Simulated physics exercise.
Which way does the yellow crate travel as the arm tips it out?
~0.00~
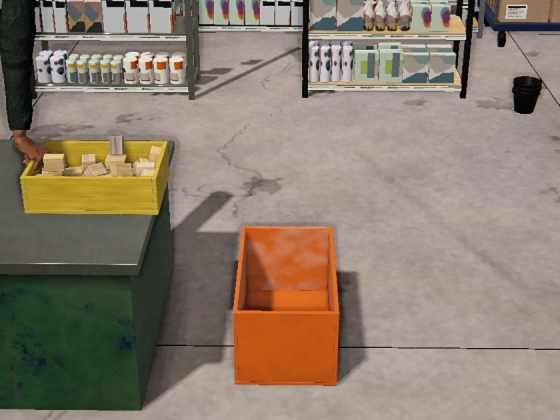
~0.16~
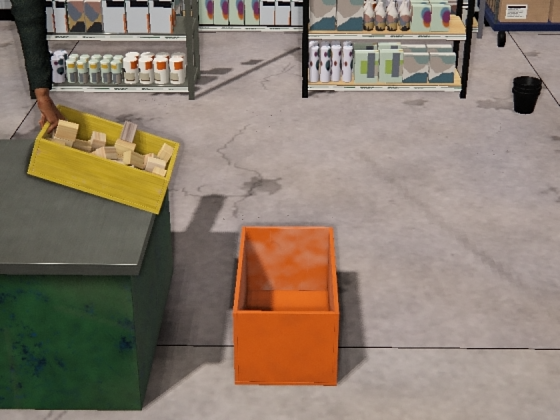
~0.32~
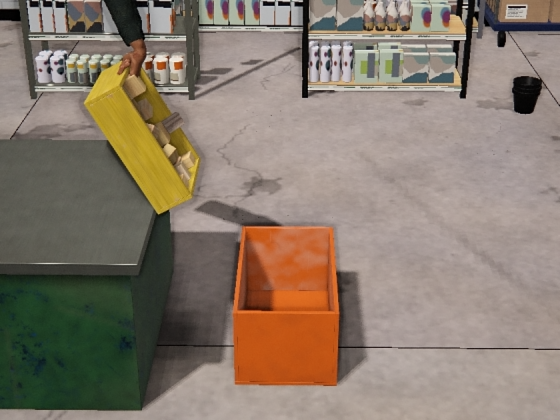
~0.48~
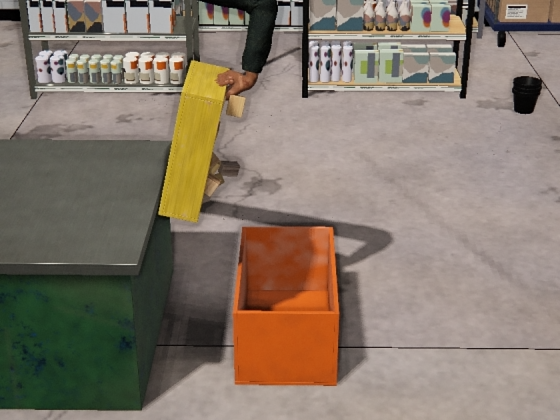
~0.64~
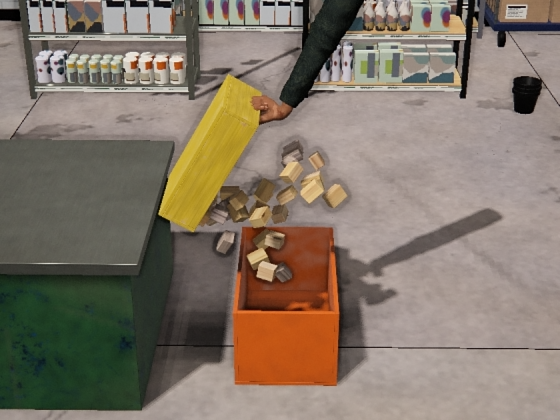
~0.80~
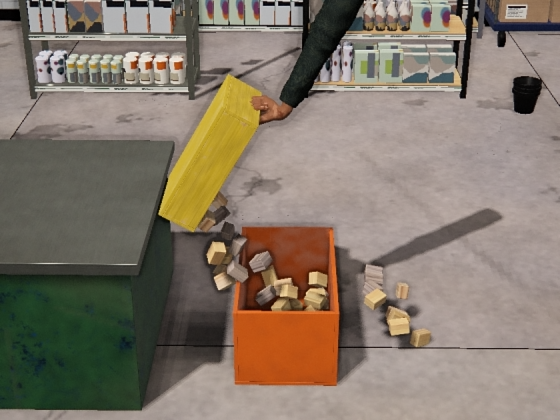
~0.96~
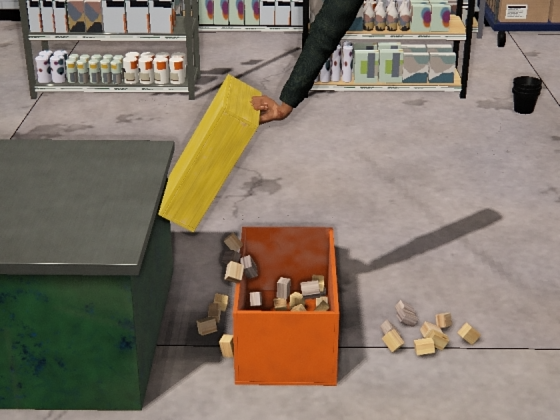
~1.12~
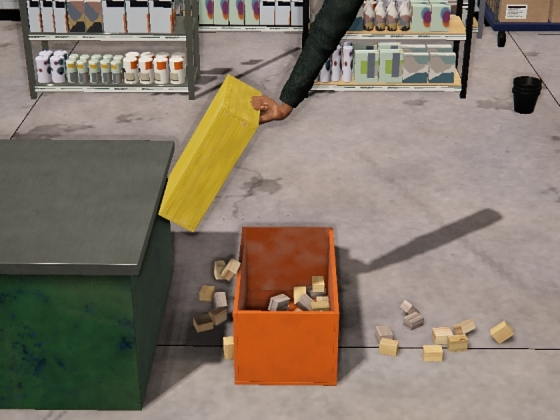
The yellow crate moves to the right, past the end of the bench and towards the orange box.
To begin with, a hand holds the end of a yellow crate of small wooden blocks on a dark bench, with an open, empty orange box on the concrete floor below. The arm lifts the crate's left end and swings it over to the right, tipping it steeply past the bench's edge. The blocks then tumble out in a loose cluster, some dropping into the orange box and others flying past it. More slide out and fall on the near side, beside the bench. Finally, the crate hangs tilted and still, with blocks inside the box and others scattered on the floor to both sides.
